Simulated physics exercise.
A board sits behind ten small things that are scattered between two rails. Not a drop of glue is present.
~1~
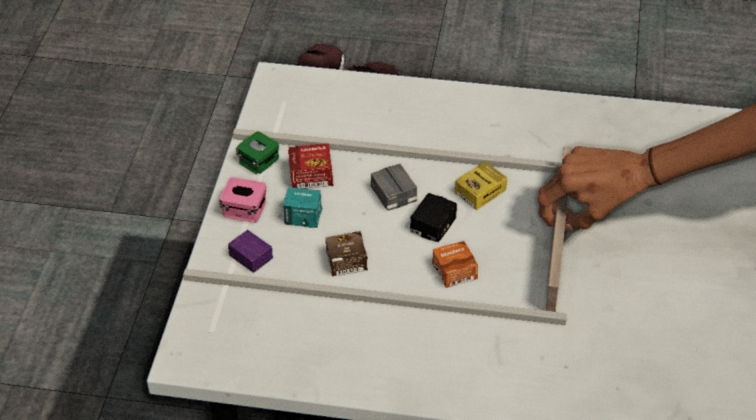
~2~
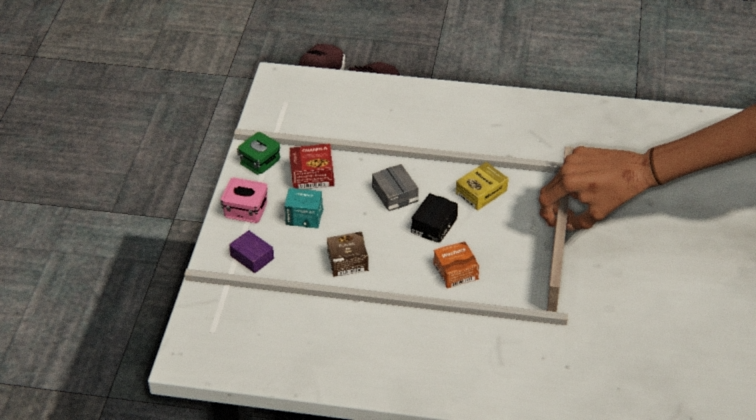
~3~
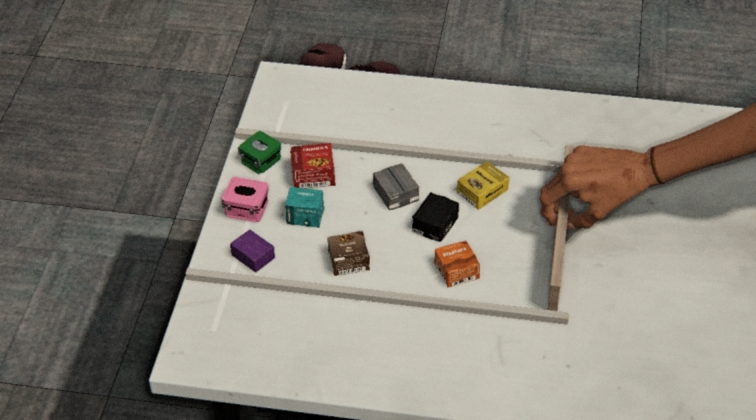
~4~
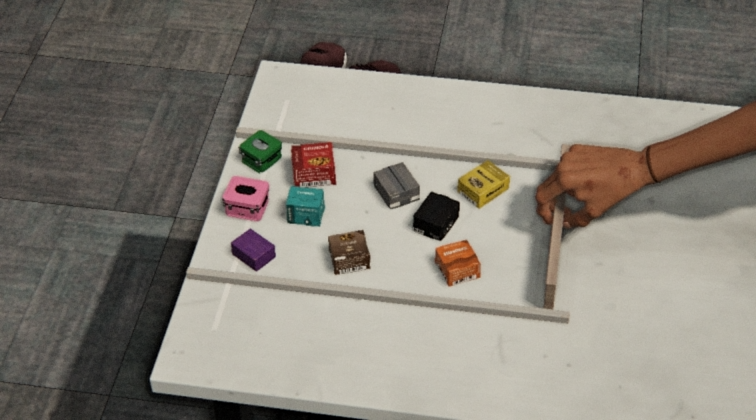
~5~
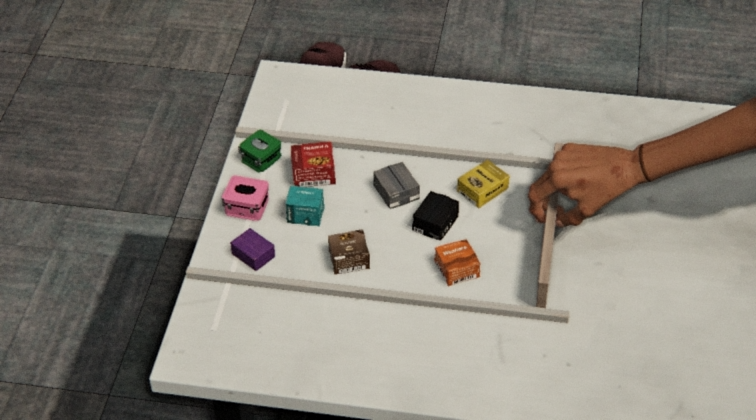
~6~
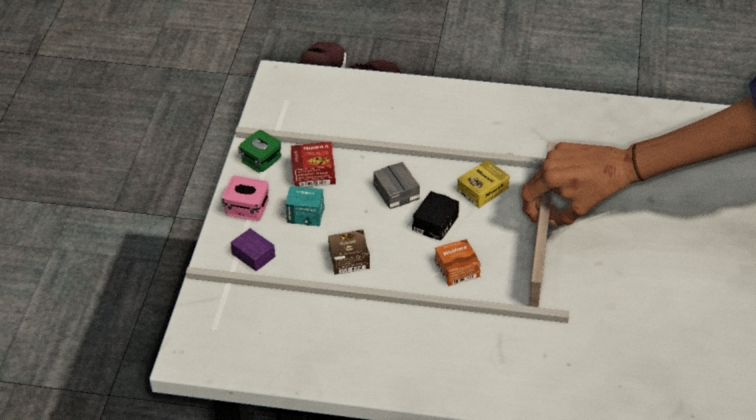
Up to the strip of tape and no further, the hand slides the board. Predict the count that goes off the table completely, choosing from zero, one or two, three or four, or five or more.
I reckon the number that spills over the end lands at five or more.
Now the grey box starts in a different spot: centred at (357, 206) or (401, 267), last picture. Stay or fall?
Results in order - down; down.
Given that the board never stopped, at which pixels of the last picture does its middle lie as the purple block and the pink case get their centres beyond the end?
Around (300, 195) first and around (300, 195) second.
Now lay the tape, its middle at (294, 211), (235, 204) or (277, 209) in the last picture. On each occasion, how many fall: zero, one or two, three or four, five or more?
For each place: Three or four; at least five; three to four.
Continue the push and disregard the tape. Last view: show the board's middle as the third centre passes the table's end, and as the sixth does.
Its middle is around (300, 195) and later (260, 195).
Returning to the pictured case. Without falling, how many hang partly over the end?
Result: 0.
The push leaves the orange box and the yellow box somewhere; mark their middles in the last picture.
Final spots - orange box (226, 229), yellow box (248, 166).
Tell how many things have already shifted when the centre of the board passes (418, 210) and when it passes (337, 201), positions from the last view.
Well, it's 4 at the first one and 9 at the second.
Early on, none off yet; green case at rest near (261, 152); pink case at rest near (246, 199); purple block at rest near (253, 250).
A while later, one off so far; green case in the air near (199, 206); pink case travelled about its own width near (219, 196); purple block travelled about its own width near (199, 247).
Finally, the number that fall off is five or more; lost, grey box, brown box, turquoise box, red box, purple block, pink case and green case.
